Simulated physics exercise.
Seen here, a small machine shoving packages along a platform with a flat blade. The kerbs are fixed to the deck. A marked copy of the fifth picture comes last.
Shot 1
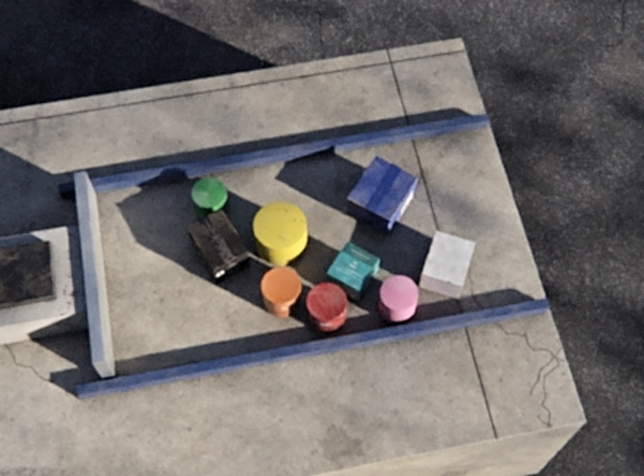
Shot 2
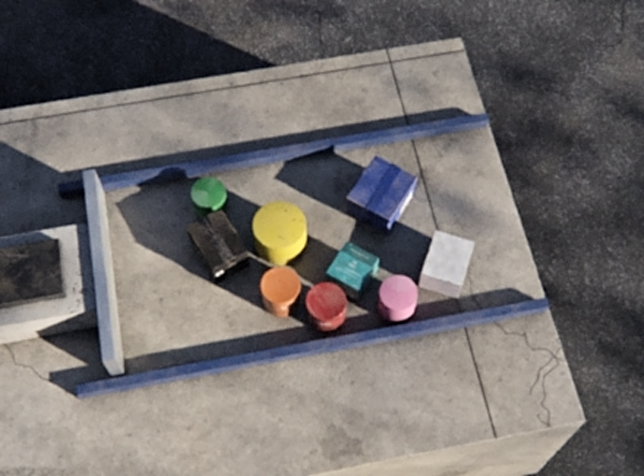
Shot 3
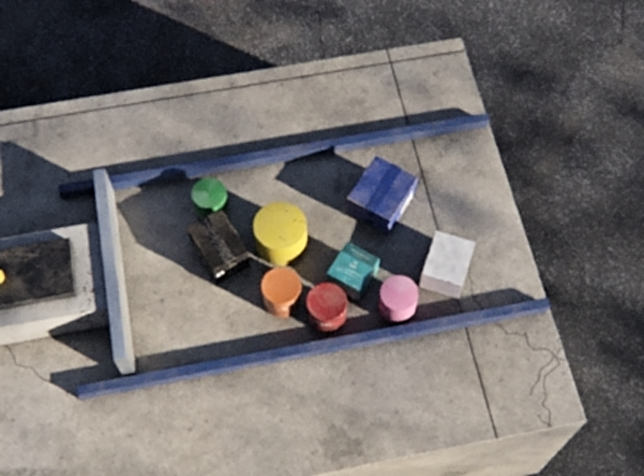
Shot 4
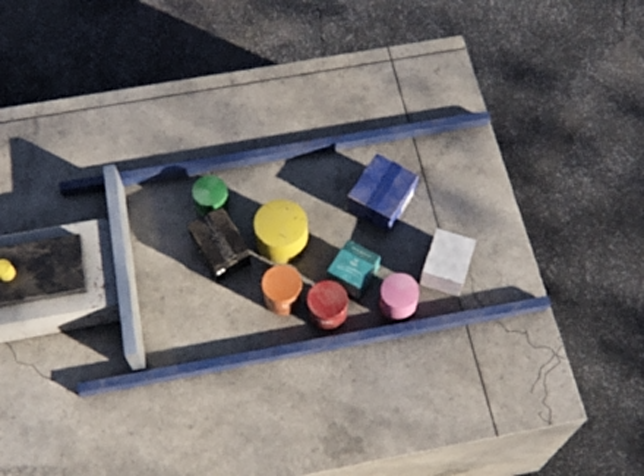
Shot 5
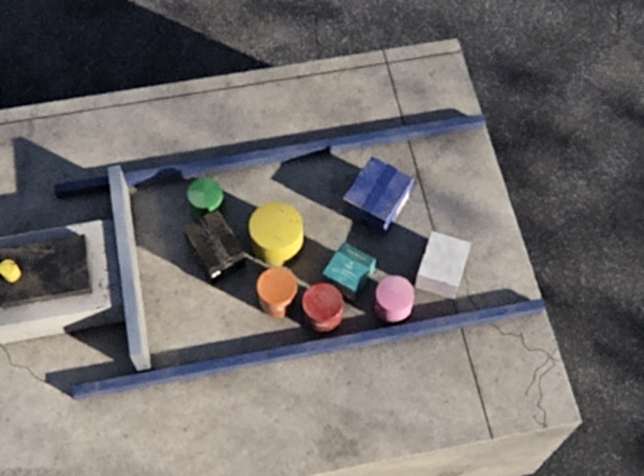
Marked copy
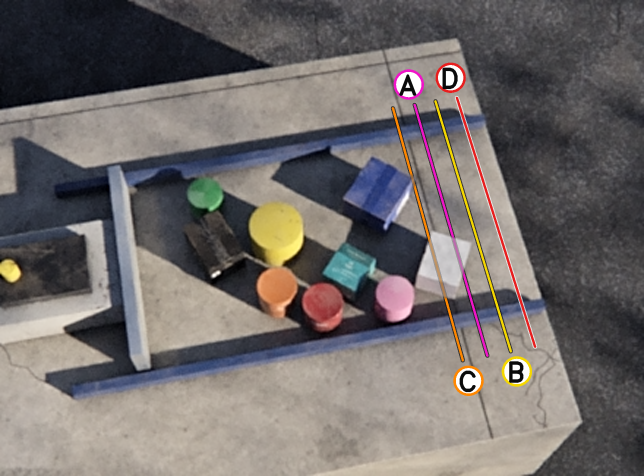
A small machine with a flat blade crept a short way right along a platform between two blue rails, while the colorful canisters, pails and boxes in front of it stayed put.
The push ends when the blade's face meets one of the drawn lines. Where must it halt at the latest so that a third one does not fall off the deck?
A.
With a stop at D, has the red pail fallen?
Yes.
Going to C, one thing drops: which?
The white crate.
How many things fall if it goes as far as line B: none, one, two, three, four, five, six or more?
In all, five.
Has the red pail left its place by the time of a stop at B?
Yes.
On the marked copy, A at (449, 222); B at (471, 218); C at (426, 226); D at (494, 214).
Taking A. A third of the way, robot (173, 248); green canister (258, 192); yellow canister (315, 228).
Two thirds of the way, robot (292, 227); white crate (473, 265); blue parcel (434, 165).
When it is over, robot (381, 211); white crate over the edge; yellow canister (515, 204); one fallen.
As for the rest, B drops five; C is within the limit but short; D drops nine.
